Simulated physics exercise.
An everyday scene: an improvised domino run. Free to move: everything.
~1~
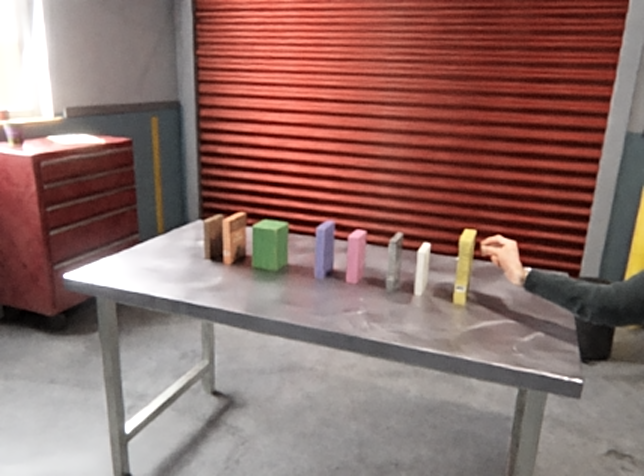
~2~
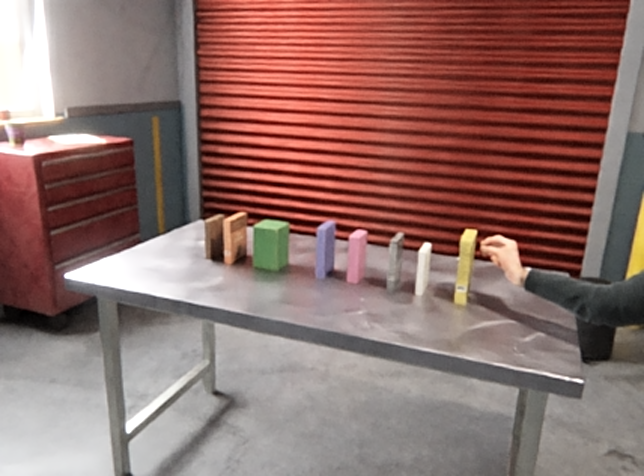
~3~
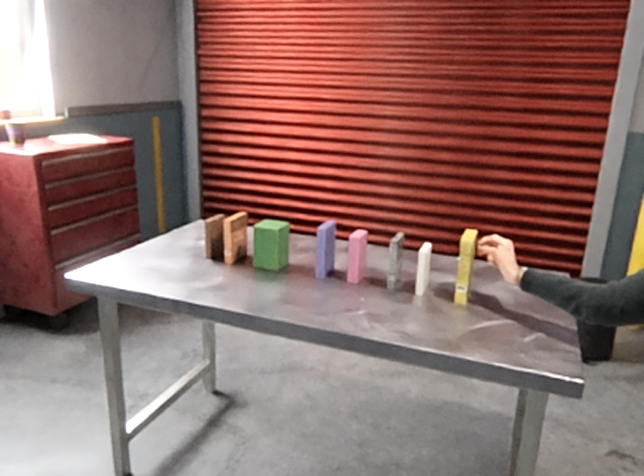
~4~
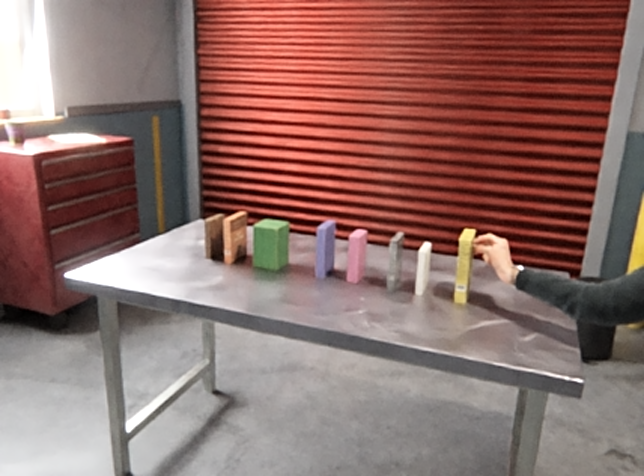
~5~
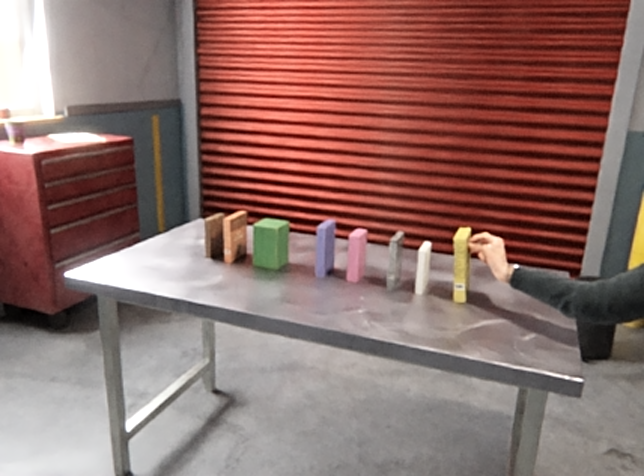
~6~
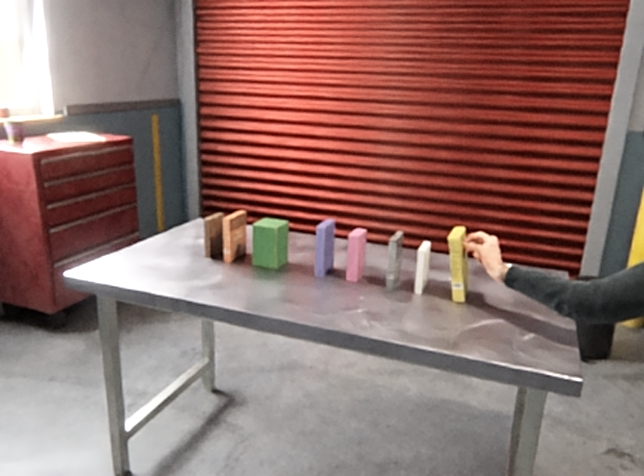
At first, a hand reaches in from the right toward a yellow packet at the end of a spaced row of upright blocks and packets on a metal table. The fingers then push the packet's upper part, and it leans slightly left toward the white block, while the other pieces stay still.
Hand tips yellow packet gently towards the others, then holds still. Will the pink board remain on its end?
My guess is that it gets felled.
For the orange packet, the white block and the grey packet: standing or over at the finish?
The orange packet stays up, the white block tumbles and the grey packet tumbles.
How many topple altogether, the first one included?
Total: 5.
Then, 0.40 s on from there, yellow packet 44° over; white block turned 18° from how it was put.
Then, 0.60 s on from there, yellow packet 72° over; pink board turned 13° from how it was put near (352, 254); white block turned 63° from how it was put; grey packet turned 45° from how it was put.
Then, 0.80 s on from there, yellow packet 78° over; pink board turned 54° from how it was put near (336, 257); grey packet turned 68° from how it was put; white block turned 75° from how it was put.
Then, 1.00 s on from there, yellow packet 78° over; pink board turned 72° from how it was put near (331, 262); blue board on its side; grey packet turned 74° from how it was put.
In the end, toppled on the table, grey packet, blue board, white block and pink board; the other 2 unmoved. At the end, from the last picture's camera, pink board near (331, 262).
